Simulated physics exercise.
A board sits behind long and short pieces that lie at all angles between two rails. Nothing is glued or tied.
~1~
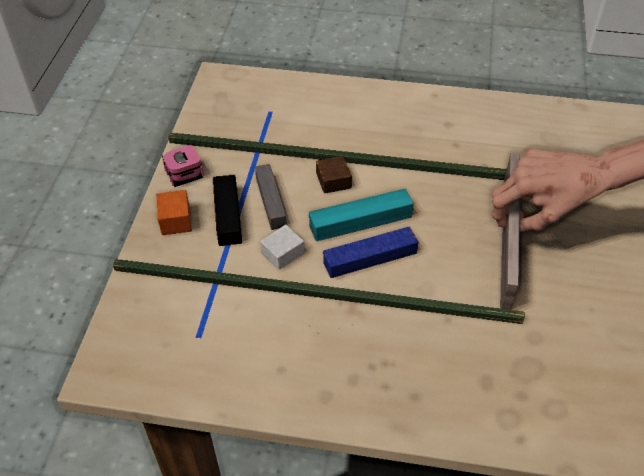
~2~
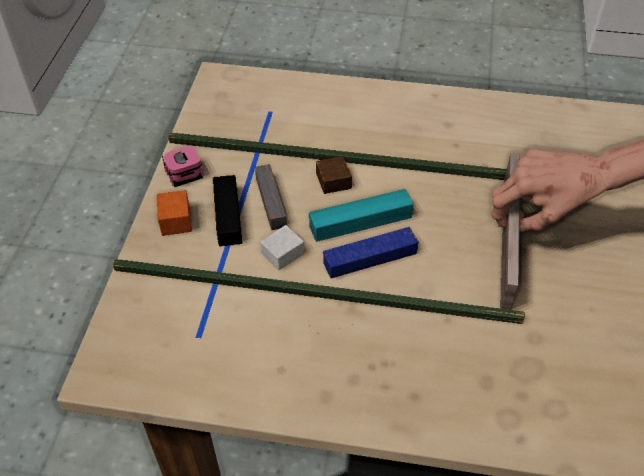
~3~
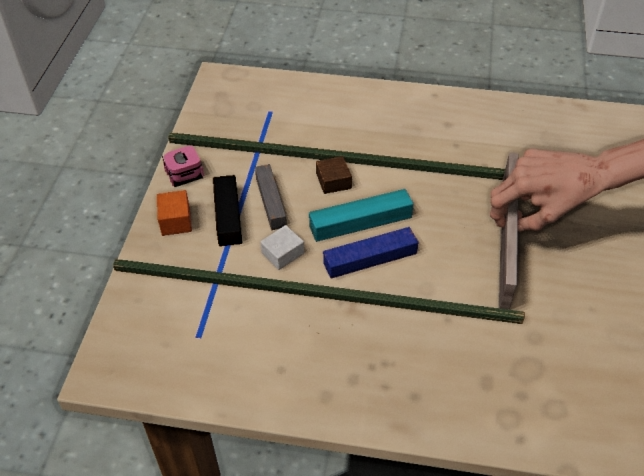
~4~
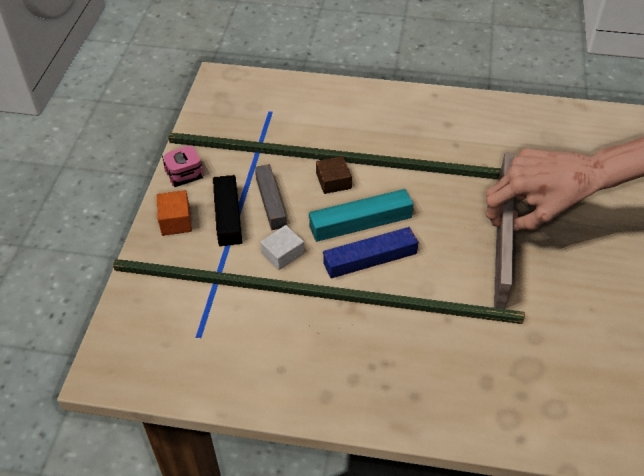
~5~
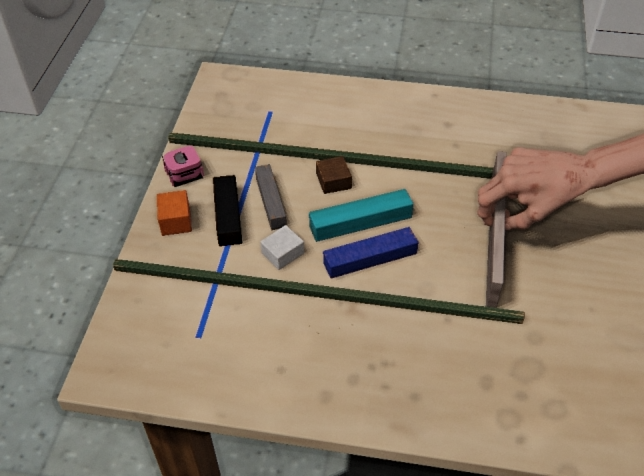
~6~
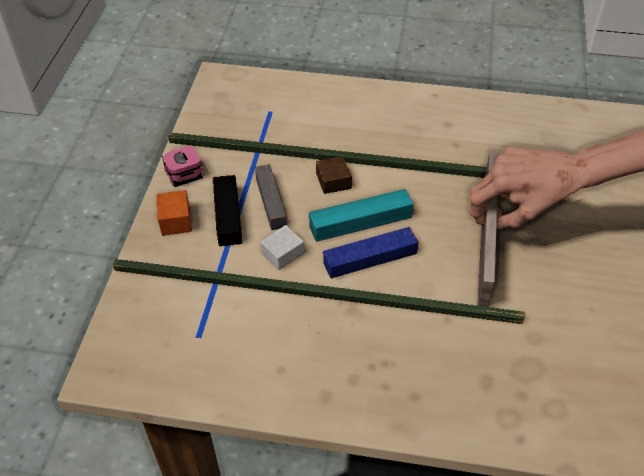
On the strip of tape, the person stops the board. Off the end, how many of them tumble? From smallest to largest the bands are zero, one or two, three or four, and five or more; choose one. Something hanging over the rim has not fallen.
The right band is zero.
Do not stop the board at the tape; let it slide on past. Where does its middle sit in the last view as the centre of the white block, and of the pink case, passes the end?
The middle sits near (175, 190) for the first and near (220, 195) for the other.
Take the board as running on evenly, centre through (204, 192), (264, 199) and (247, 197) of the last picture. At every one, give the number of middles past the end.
That makes 3, 0, 0.
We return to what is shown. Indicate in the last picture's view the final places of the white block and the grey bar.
They finish at roughly (186, 250) and (197, 179) respectively.
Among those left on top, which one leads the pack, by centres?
Answer - the orange block.
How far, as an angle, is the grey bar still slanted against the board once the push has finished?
Angle: Close to 0 degrees.
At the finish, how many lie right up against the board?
So the total is 2.
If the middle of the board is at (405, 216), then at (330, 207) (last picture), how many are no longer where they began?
Counting first: 2, next 5.
A little later, none off yet; pink case at rest near (183, 166); orange block at rest near (174, 213); black stick at rest near (227, 210).
When it is over, the number that fall off is zero.
